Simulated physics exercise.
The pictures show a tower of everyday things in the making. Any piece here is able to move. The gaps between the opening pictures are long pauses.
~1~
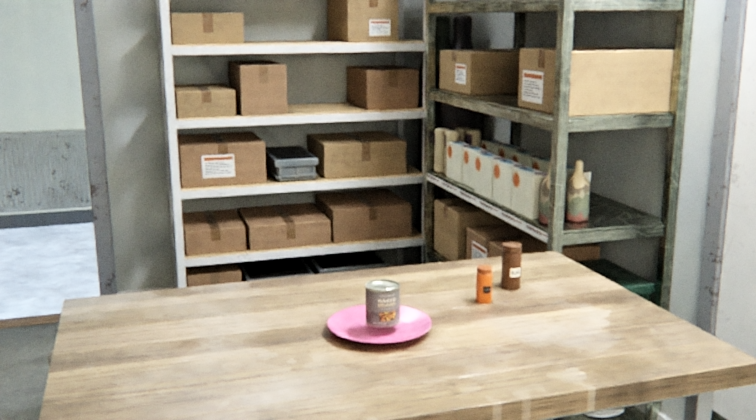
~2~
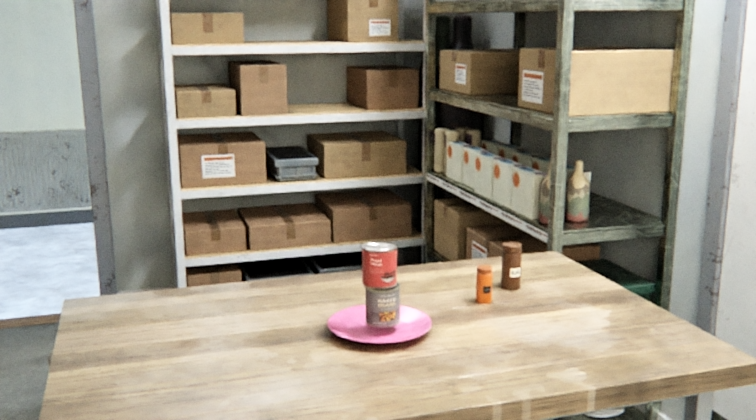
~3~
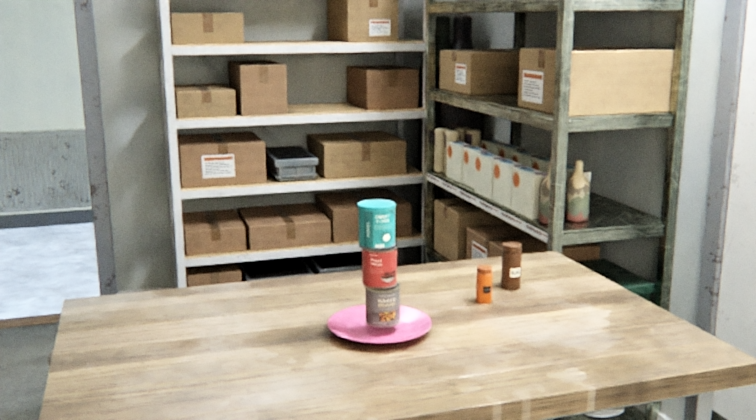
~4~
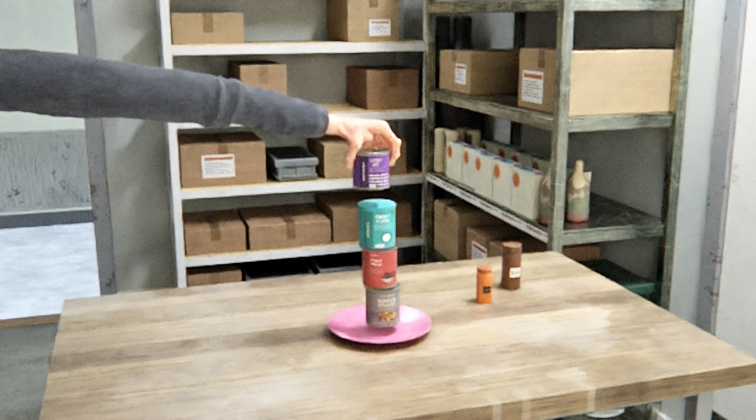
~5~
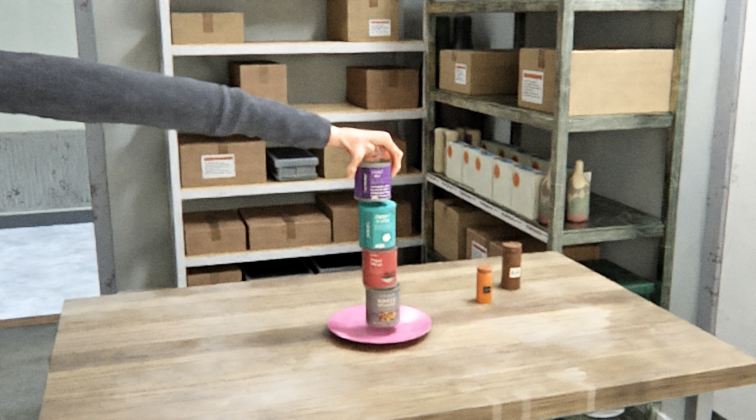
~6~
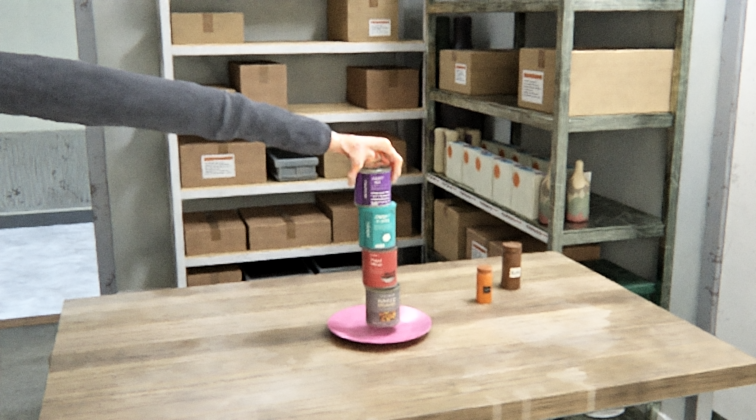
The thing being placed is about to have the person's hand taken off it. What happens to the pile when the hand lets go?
The pile stays balanced.
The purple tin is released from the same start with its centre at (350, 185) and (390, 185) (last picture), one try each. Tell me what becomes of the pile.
On the first release the pile caves in, while on the second it stays intact.
Then, 0.40 s later than the last frame, all is still.
Then, 1.20 s later than the last frame, purple tin resting near (372, 187).
When it is over, all 7 as before. End places, in pixels of the last picture, purple tin near (372, 187). The pile stays up.
